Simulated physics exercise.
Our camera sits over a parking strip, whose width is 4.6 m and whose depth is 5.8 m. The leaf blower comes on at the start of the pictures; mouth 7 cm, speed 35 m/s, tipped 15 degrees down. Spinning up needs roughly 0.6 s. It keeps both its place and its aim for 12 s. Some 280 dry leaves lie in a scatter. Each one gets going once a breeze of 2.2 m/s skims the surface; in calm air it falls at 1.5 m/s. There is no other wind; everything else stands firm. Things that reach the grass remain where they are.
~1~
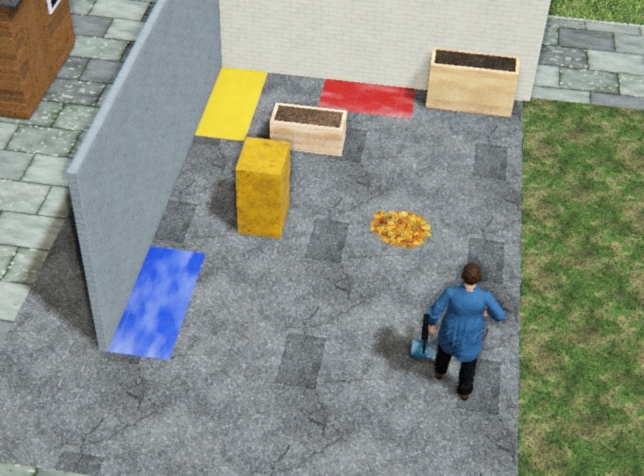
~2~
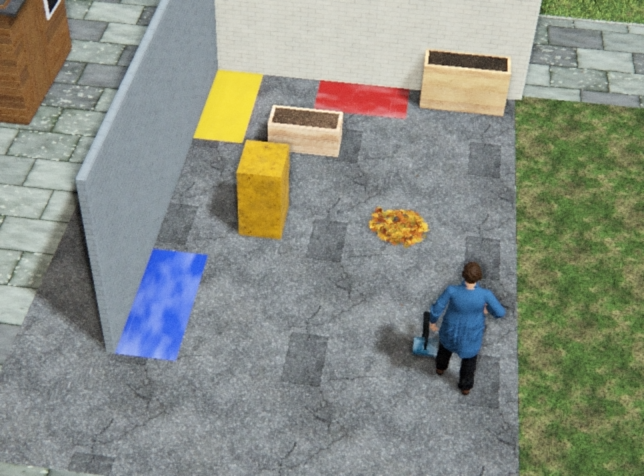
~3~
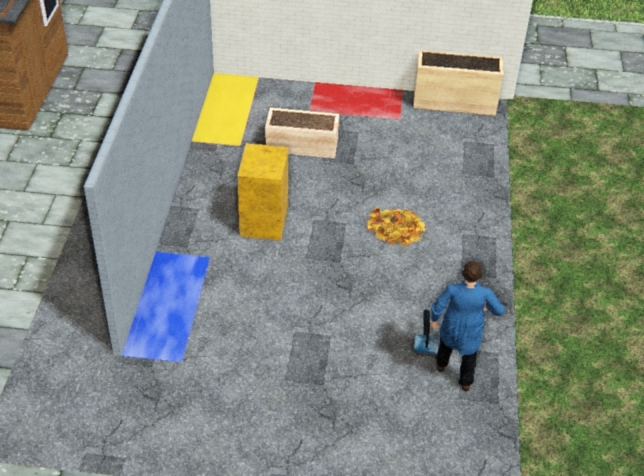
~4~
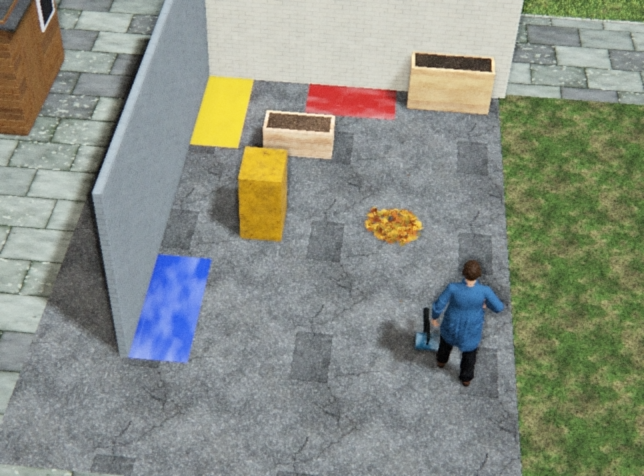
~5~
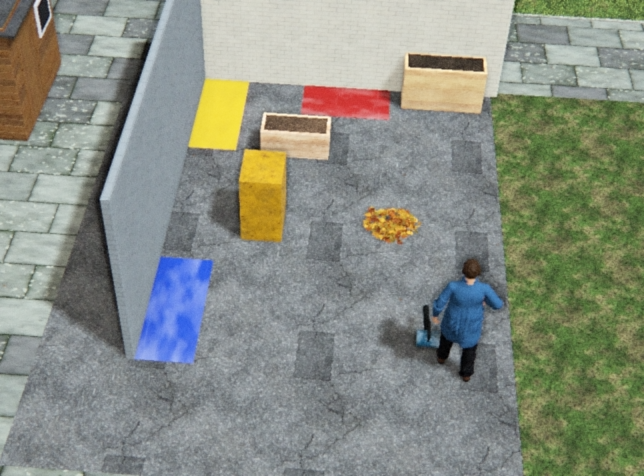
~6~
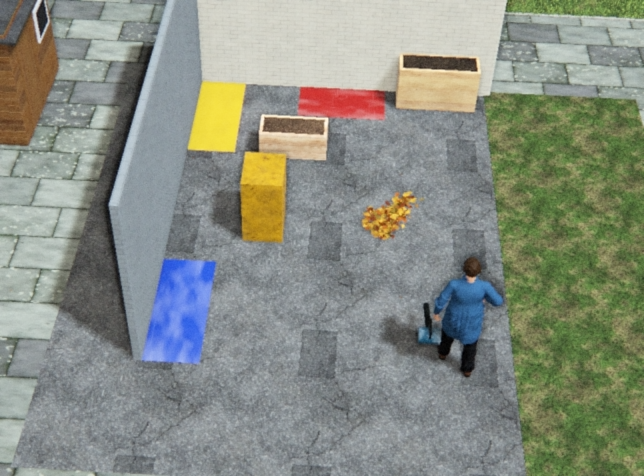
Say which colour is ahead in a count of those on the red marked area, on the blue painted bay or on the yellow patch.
It is red.
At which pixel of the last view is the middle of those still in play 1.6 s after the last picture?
Roughly pixel (360, 152).
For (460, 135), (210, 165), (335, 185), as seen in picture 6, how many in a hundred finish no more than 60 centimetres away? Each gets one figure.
I would say some 0 %, 0 % and 30 % respectively.
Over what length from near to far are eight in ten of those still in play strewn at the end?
About 2.0 m from near to far.
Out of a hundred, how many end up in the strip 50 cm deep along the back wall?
Estimate: Around 40 percent.
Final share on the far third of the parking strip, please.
I'd estimate around 80 per cent.
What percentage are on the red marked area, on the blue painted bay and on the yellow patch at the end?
Roughly 40 % red, 0 % blue, 0 % yellow.
Then, 1.6 s after the last picture, 99 % are on the move or not yet settled, 0 % are on the yellow patch, 0 % on the blue painted bay and 10 % on the red marked area; the middle of those still in play is near (360, 152).
Then, 3.0 s after the last picture, 92 % are on the move or not yet settled, 0 % are on the yellow patch, 0 % on the blue painted bay and 26 % on the red marked area; the middle of those still in play is near (352, 137).
Then, 5.8 s after the last picture, 79 % are on the move or not yet settled, 0 % are on the yellow patch, 0 % on the blue painted bay and 36 % on the red marked area; the middle of those still in play is near (344, 128).
Then, 11.1 s after the last picture, at the end, 0 % are on the yellow patch, 0 % on the blue painted bay and 44 % on the red marked area; the middle of those still in play is near (347, 118).
